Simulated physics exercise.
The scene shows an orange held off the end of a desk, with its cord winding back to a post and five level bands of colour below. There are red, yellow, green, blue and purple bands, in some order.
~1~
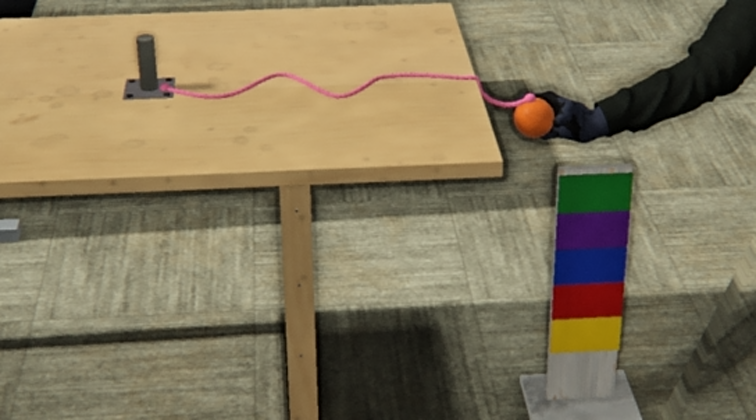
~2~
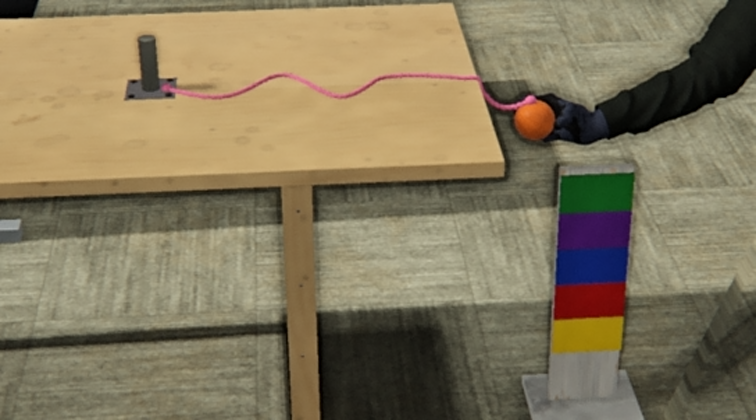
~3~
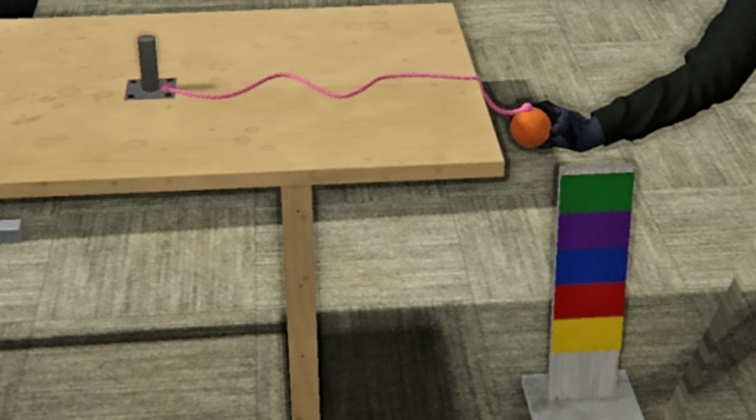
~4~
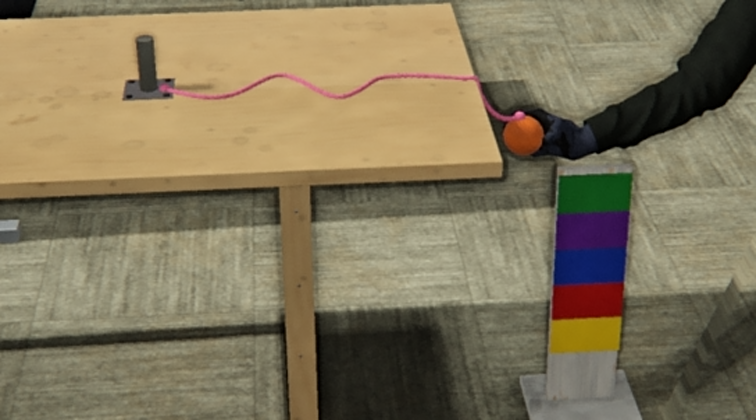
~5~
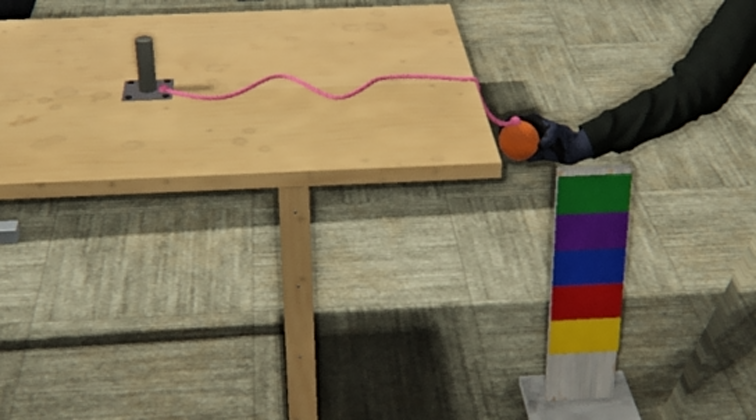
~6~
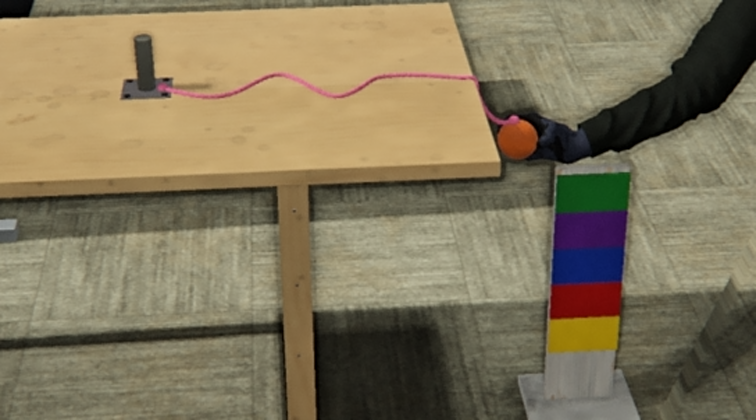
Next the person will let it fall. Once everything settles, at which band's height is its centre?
Its centre settles level with the purple band.
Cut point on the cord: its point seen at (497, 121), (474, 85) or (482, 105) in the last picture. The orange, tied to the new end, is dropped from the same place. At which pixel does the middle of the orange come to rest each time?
First (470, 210), then (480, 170), then (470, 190).
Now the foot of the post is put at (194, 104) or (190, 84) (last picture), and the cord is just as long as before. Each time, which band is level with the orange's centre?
First try: Blue; second try: Blue.
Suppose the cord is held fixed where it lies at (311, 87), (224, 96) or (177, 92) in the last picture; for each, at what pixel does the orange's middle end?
Going try by try, I'd put it close to (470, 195), then (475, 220), and finally (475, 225).
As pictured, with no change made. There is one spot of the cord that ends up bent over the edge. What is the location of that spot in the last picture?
About (403, 75).
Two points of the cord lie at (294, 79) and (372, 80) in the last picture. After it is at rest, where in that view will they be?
Roughly (325, 84) for the first and (443, 82) for the second.
Early on, orange near (456, 231); level with purple.
Midway, orange near (487, 229); level with purple.
Finally, orange near (475, 232); level with purple. Its centre hangs level with the purple band.
